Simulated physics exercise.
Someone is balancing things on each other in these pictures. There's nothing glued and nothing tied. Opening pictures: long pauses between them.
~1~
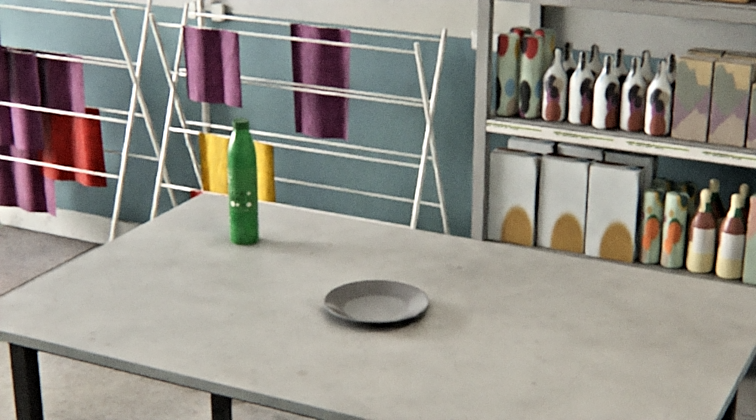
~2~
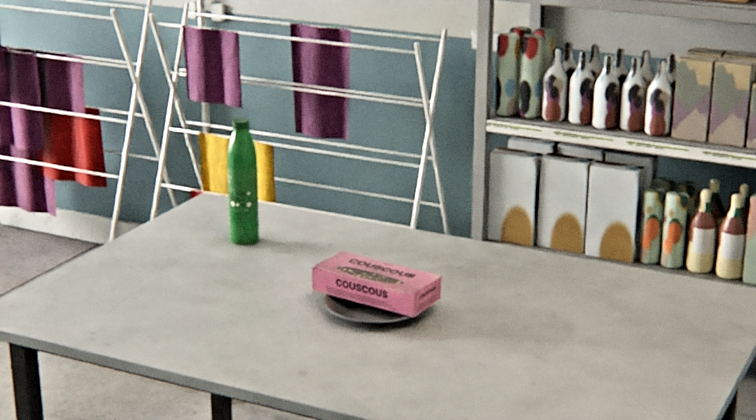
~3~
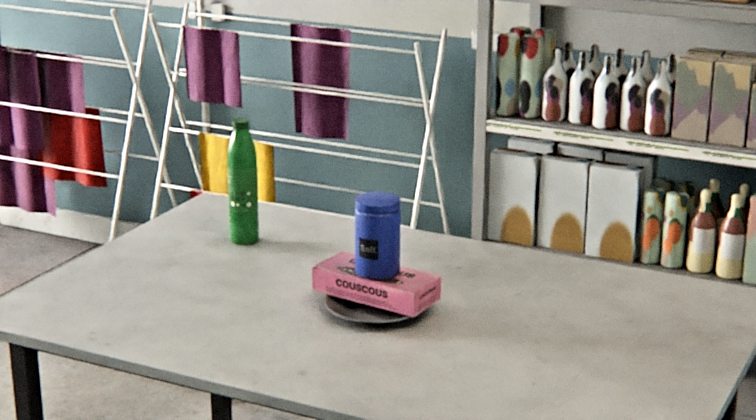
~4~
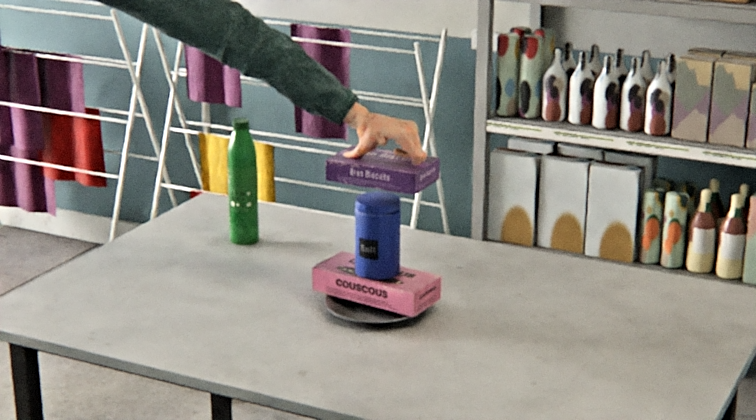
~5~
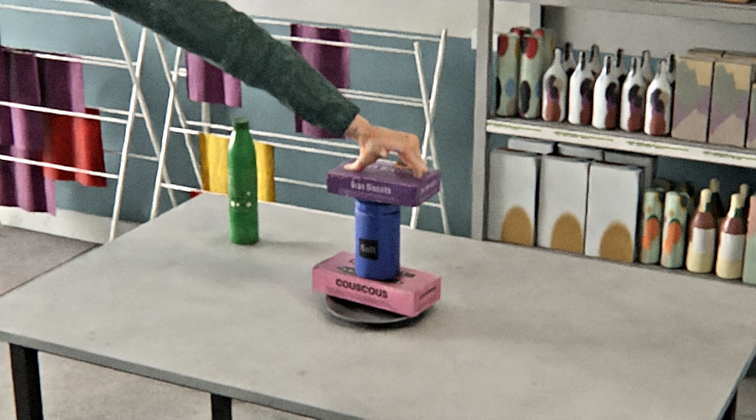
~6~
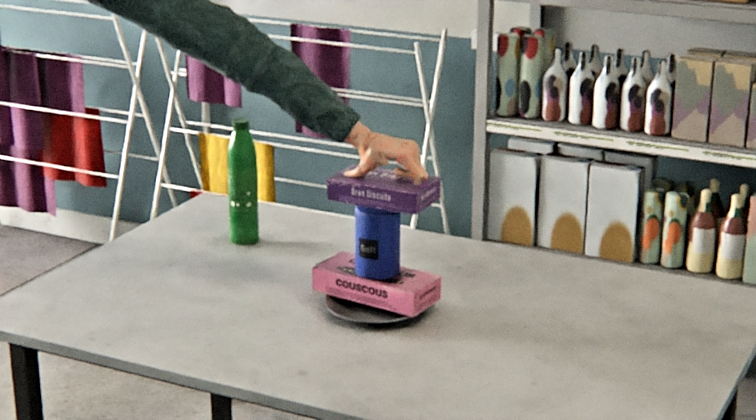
A hand lowers a purple packet onto a blue container above a pink couscous box.
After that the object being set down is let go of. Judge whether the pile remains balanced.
Most likely the pile will bear the load.
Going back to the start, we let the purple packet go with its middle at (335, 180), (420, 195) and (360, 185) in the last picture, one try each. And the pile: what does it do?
Lab note - case 1: Collapse; case 2: Collapse; case 3: No collapse.
Then, 0.20 s past the last view, nothing moves.
Then, 0.70 s past the last view, purple packet resting near (384, 189).
Finally, all 5 still in place. Final places as the last picture's camera would see them, purple packet near (384, 189). The pile keeps its balance.
